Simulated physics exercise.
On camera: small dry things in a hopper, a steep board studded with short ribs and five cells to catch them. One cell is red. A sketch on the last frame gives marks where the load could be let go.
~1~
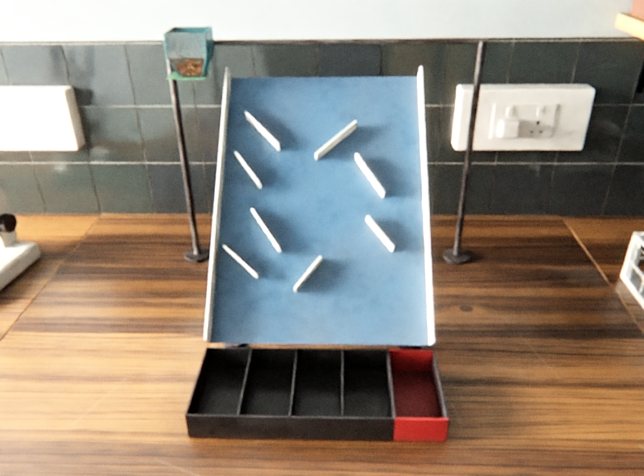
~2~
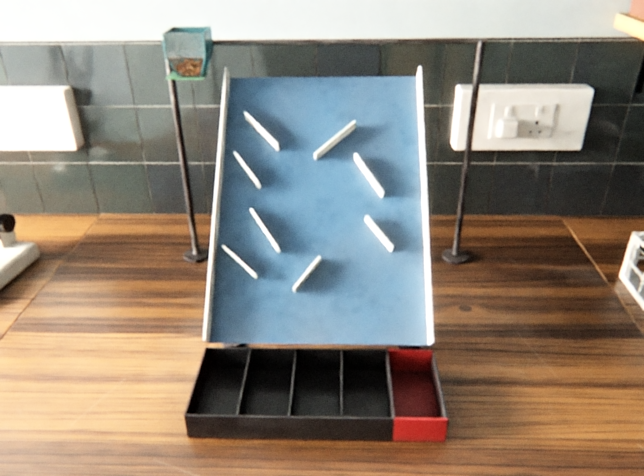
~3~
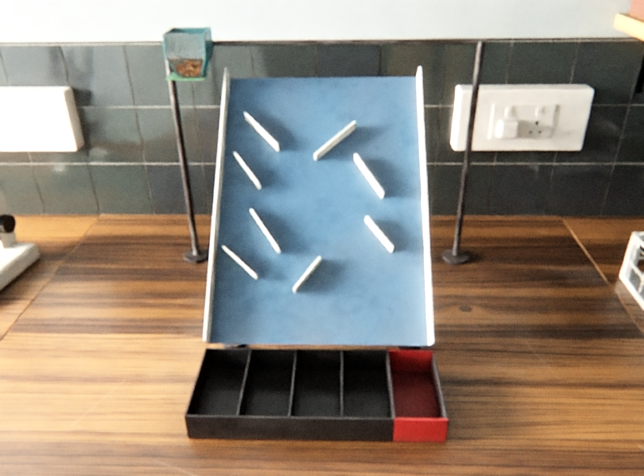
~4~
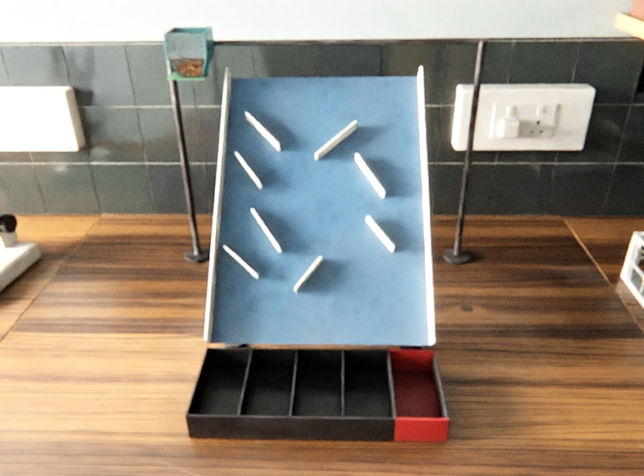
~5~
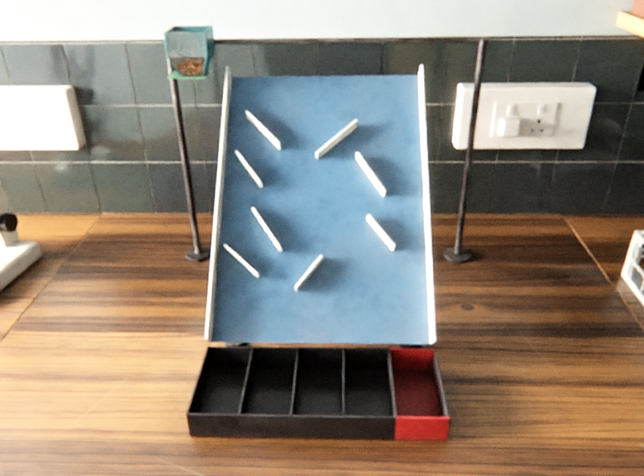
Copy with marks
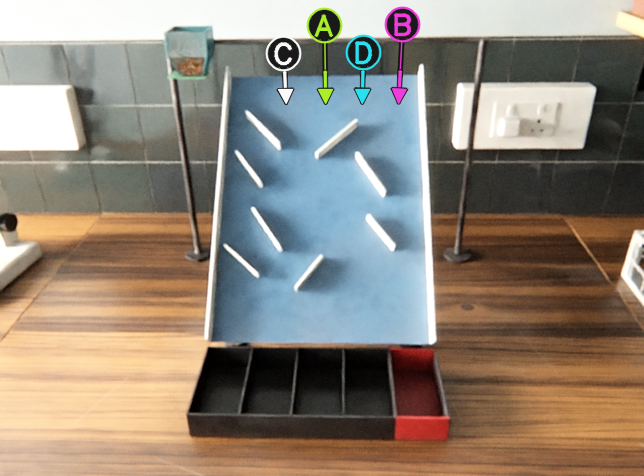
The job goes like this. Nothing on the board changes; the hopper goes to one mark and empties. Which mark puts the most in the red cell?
Mark B.
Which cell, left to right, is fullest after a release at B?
It is the fifth one.
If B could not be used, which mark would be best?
Mark D.
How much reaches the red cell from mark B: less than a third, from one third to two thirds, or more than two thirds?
More than two thirds.
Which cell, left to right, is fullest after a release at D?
The fifth from the left.
On the marked copy, mark A meets the board at (325, 98); mark B meets the board at (398, 97); mark C meets the board at (285, 98); mark D meets the board at (362, 98).
Choosing A, not one piece in the red cell, every piece in other cells.
Choosing B, almost all in the red cell, just a few outside the box.
Choosing C, about a tenth in the red cell, almost all in other cells, just a few outside the box.
Choosing D, roughly two thirds in the red cell, roughly a third in other cells.
